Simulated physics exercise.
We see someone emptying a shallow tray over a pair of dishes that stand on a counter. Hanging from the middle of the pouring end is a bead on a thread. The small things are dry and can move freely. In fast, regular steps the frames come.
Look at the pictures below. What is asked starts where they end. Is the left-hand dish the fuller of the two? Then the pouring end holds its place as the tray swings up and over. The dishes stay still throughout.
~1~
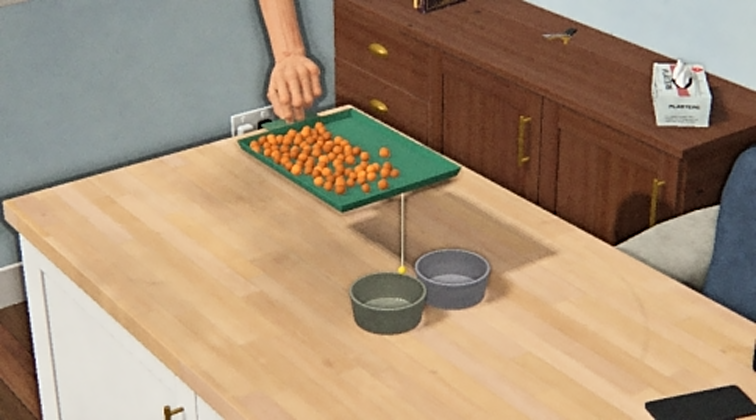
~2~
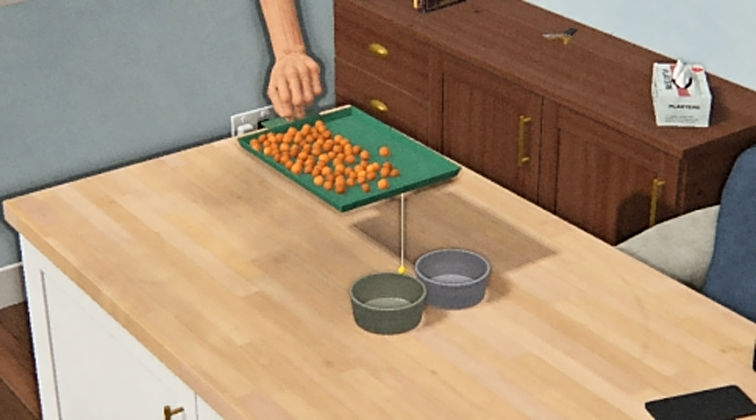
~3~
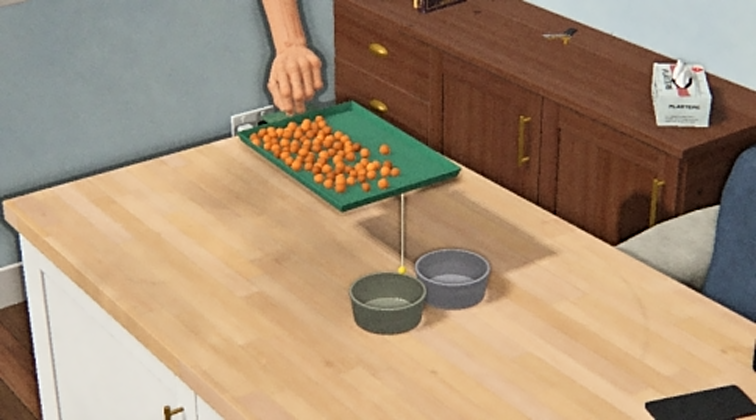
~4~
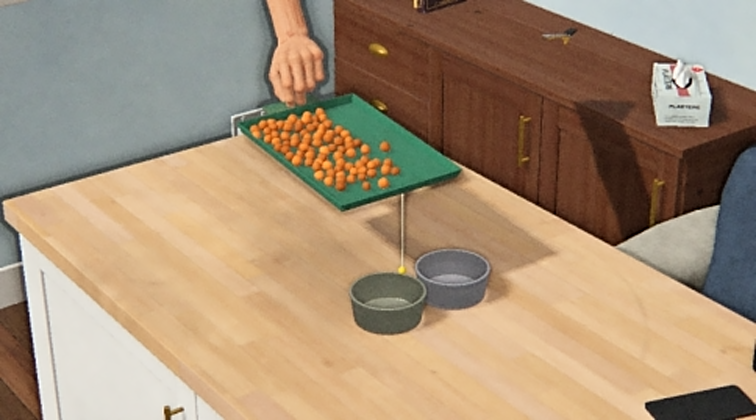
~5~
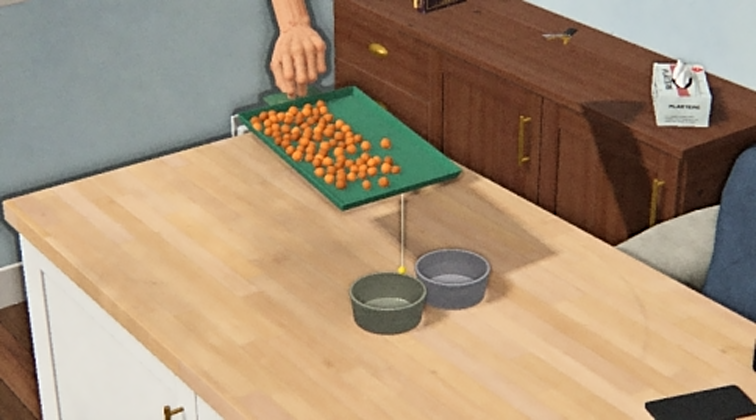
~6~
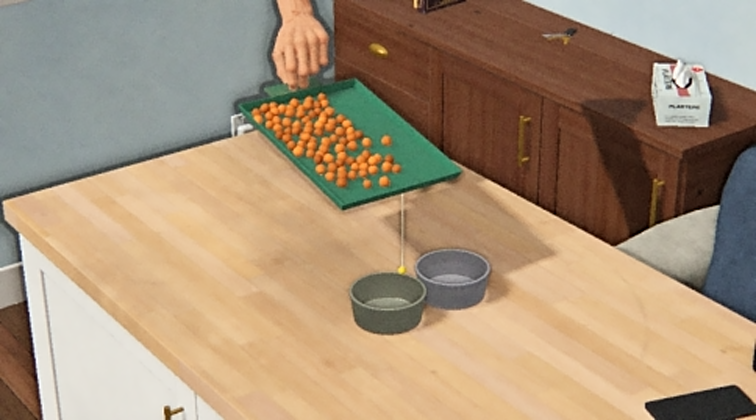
Greater load: Right.
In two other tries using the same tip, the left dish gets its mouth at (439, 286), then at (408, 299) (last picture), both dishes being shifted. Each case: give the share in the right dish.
20% for the first placement, 50% for the second.
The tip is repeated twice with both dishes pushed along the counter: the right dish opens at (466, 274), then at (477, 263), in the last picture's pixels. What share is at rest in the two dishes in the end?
Roughly 80 per cent, then roughly 70 per cent.
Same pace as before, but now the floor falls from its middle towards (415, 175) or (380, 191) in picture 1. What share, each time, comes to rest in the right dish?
First some 90, then 0 per cent.
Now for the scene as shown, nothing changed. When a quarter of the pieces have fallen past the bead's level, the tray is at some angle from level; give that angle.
It has tipped about 95 degrees.
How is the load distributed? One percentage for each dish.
In per cent, left near 10 and right near 40.
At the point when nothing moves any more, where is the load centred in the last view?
At about (451, 302), give or take.
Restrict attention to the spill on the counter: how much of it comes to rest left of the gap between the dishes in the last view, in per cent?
Roughly 20 %.
Just after the last frame, tray tipped steeply; almost all on the tray; just a few in the air.
A moment on, tray tipped right over; roughly a quarter on the tray; just a few in the left dish; roughly a quarter in the right dish; about a tenth outside both; roughly half in the air.
Further on, tray tipped past a quarter turn; about a tenth in the left dish; roughly a third in the right dish; roughly half outside both; just a few in the air.
When it is over, tray tipped past a quarter turn; about a tenth in the left dish; roughly a third in the right dish; roughly half outside both; just a few in the air.
